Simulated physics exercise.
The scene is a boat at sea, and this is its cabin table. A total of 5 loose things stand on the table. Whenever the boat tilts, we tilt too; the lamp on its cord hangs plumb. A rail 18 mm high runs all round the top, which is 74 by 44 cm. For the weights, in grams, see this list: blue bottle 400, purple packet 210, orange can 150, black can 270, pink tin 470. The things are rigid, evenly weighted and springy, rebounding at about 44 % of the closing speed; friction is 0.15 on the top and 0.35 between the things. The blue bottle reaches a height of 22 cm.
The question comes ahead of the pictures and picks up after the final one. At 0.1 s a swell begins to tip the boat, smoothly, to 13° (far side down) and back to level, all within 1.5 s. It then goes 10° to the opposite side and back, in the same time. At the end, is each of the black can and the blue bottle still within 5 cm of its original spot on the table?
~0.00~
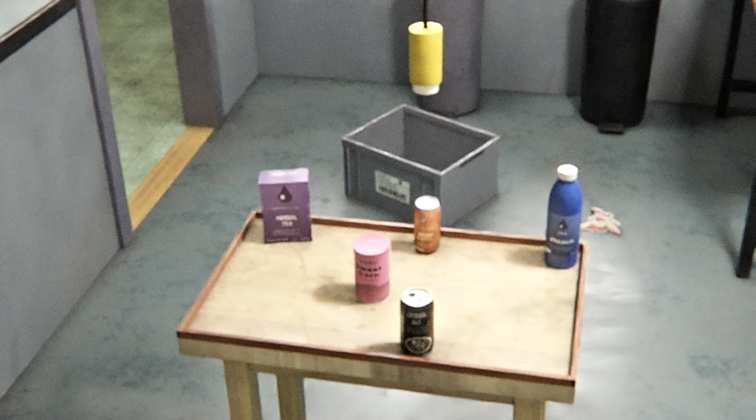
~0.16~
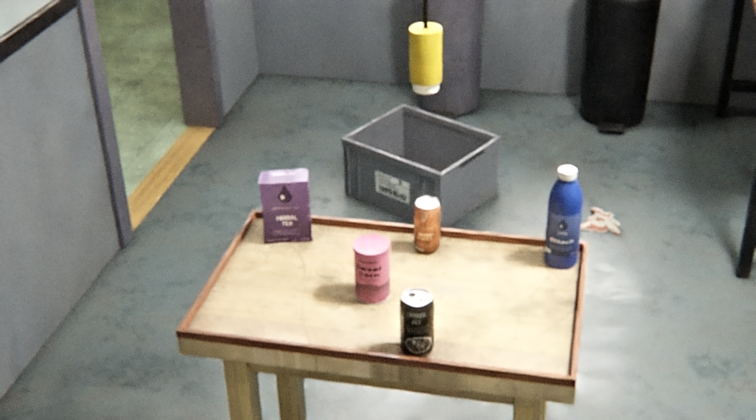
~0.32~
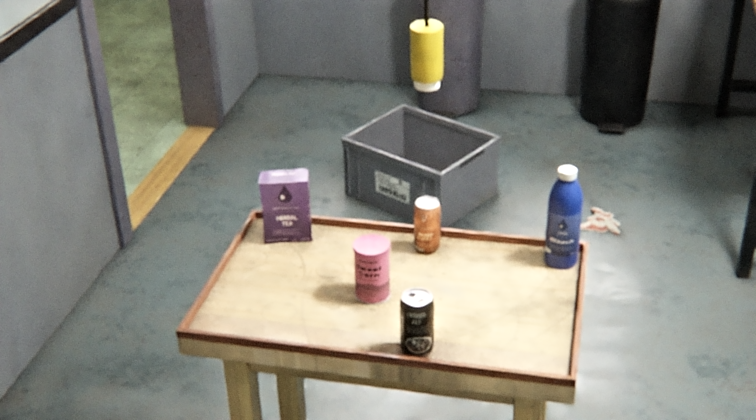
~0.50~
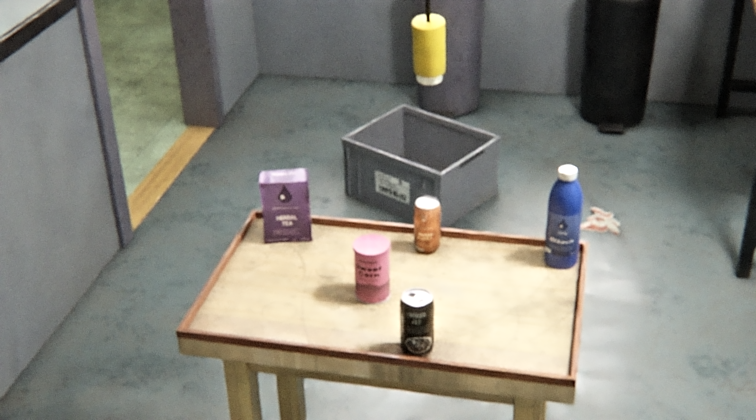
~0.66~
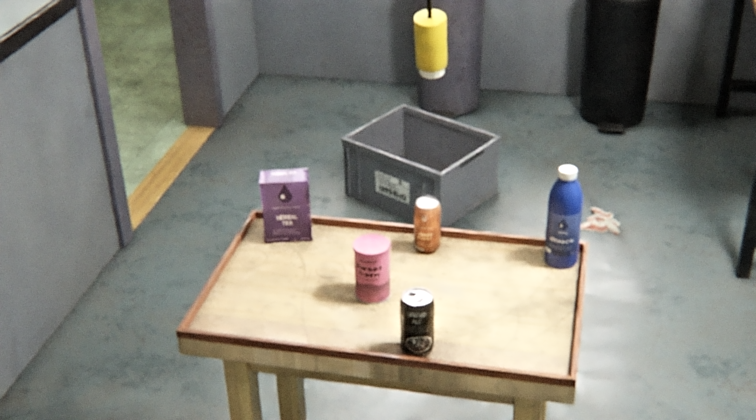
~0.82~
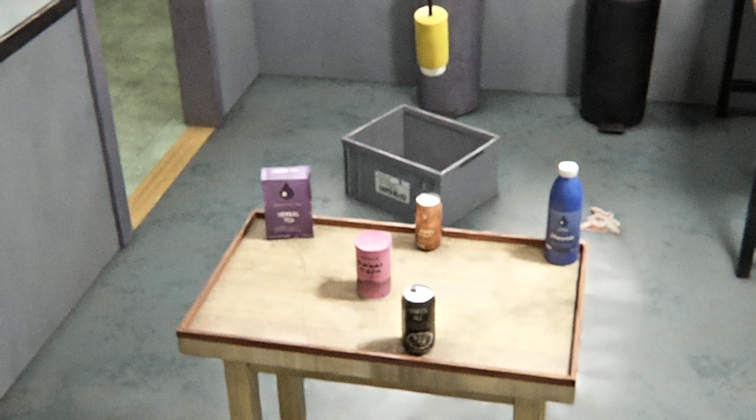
The black can is not; the blue bottle is.
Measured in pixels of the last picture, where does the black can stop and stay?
Around (430, 283).
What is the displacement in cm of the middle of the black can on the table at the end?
Start to finish, roughly 14 cm.
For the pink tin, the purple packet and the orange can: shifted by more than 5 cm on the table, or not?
In short, the pink tin leaves its position, the purple packet stays close to home, the orange can stays close to home.
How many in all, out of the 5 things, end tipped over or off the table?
That gives 0.
After 1.02 s, boat heeled 11°, far side down; black can moved 5 cm near (422, 308); pink tin moved 5 cm; purple packet moved 3 cm.
After 1.22 s, boat heeled 7°, far side down; black can moved 11 cm near (427, 291); pink tin moved 11 cm; purple packet moved 3 cm.
After 1.42 s, boat heeled 2°, far side down; black can moved 15 cm near (431, 280); pink tin moved 16 cm; purple packet moved 3 cm.
After 2.62 s, boat heeled 7°, near side down; black can moved 14 cm near (430, 282); pink tin moved 15 cm; purple packet moved 2 cm.
In the end (3.6 s), not toppled but over 5 cm from the start, black can and pink tin; the other 3 under 5 cm from the start. At the end, from the last picture's camera, black can near (430, 283), blue bottle near (564, 218).
